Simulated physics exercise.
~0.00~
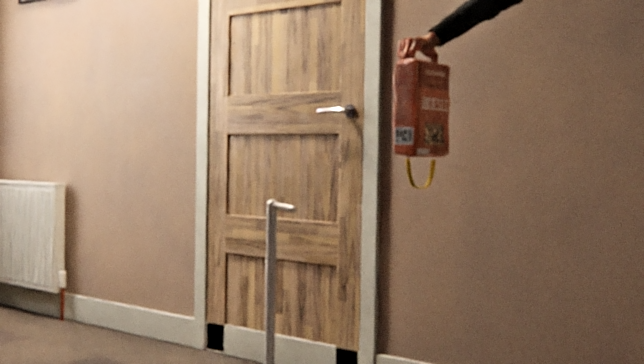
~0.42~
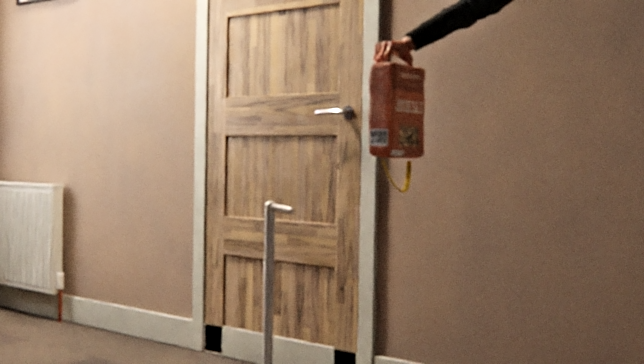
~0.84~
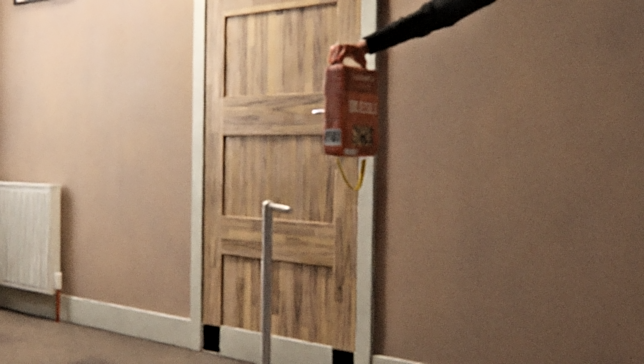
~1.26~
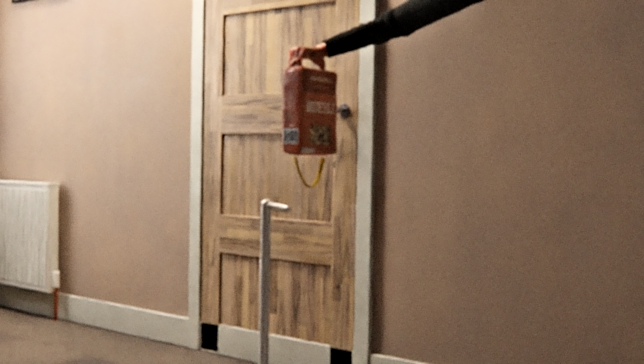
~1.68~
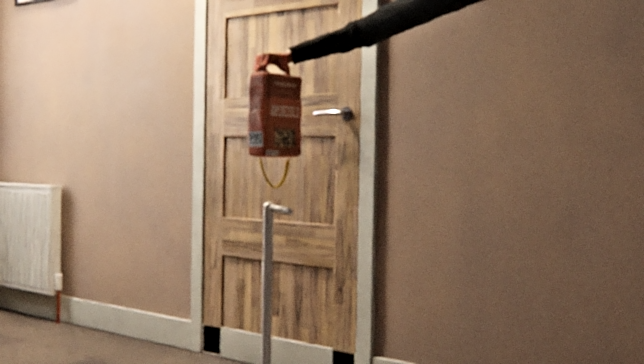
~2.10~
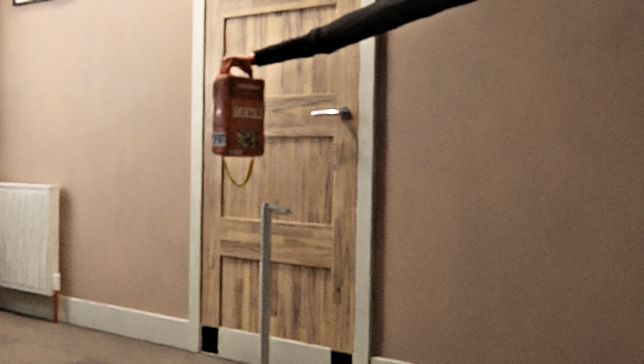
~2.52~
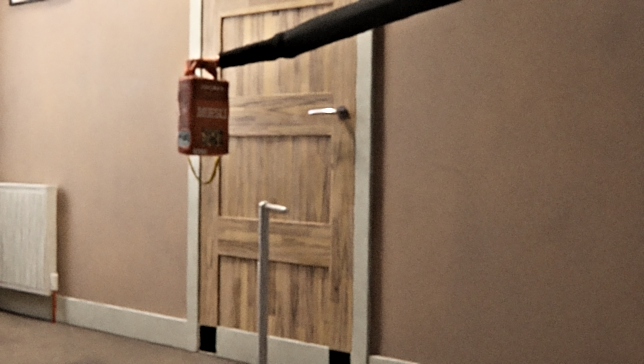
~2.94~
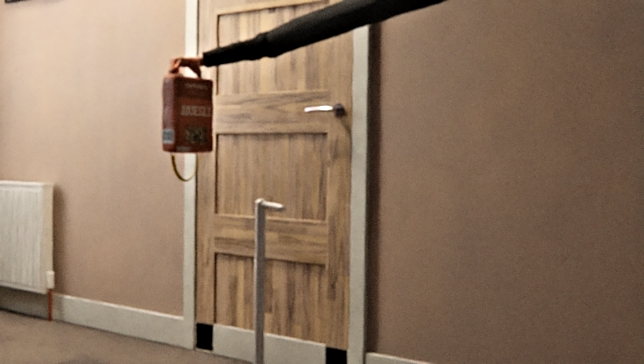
An orange-red sack with a hanging loop, held by a hand, moves left past a hooked post.
